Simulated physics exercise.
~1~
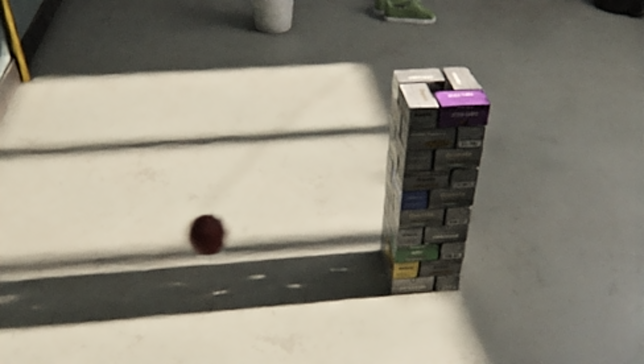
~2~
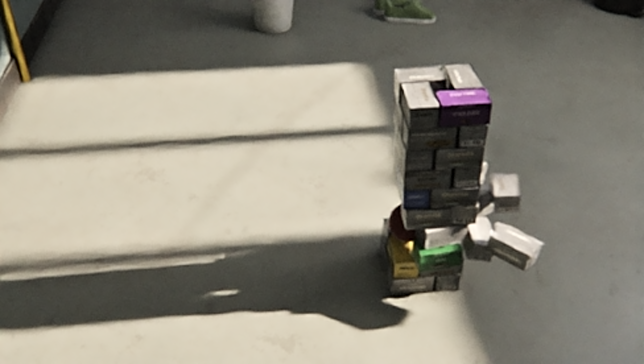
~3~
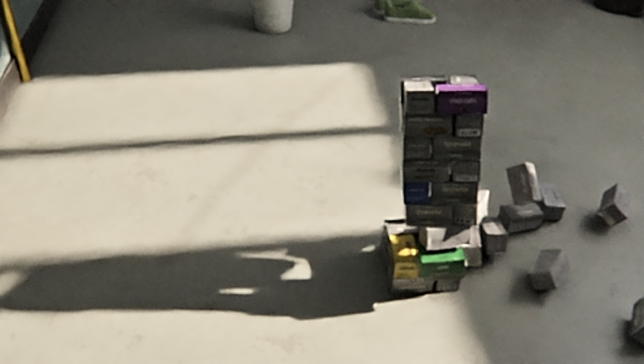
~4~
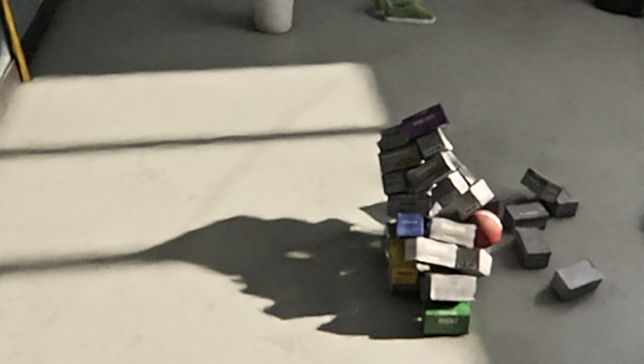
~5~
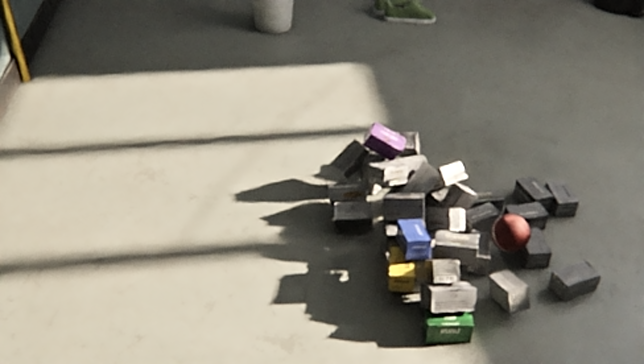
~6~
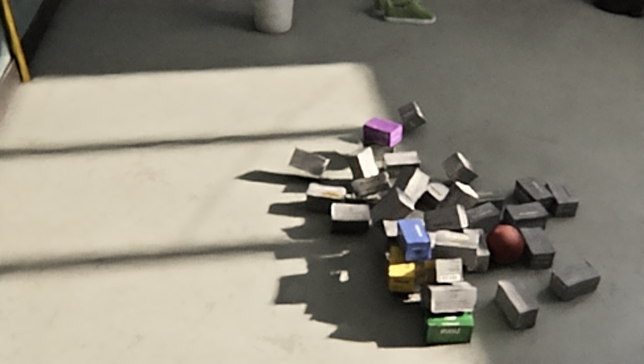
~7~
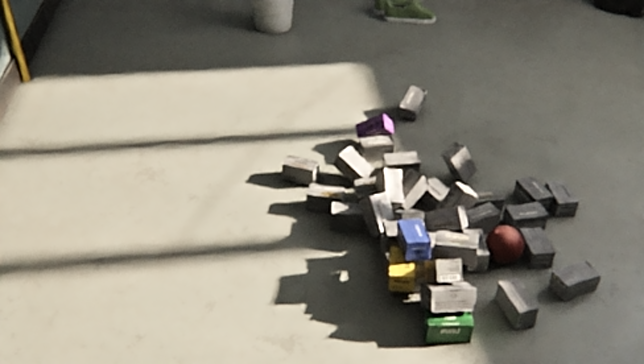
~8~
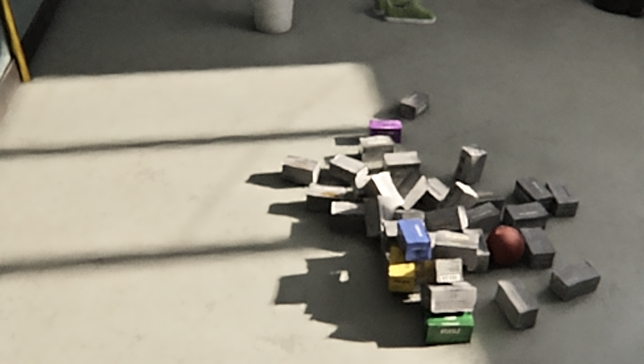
A dark red ball flies right into the lower part of a tall stack of small boxes, knocking several out to the right before the tower sags and collapses, leaving a scattered heap with the ball resting among the boxes and the green one tipped at the front.
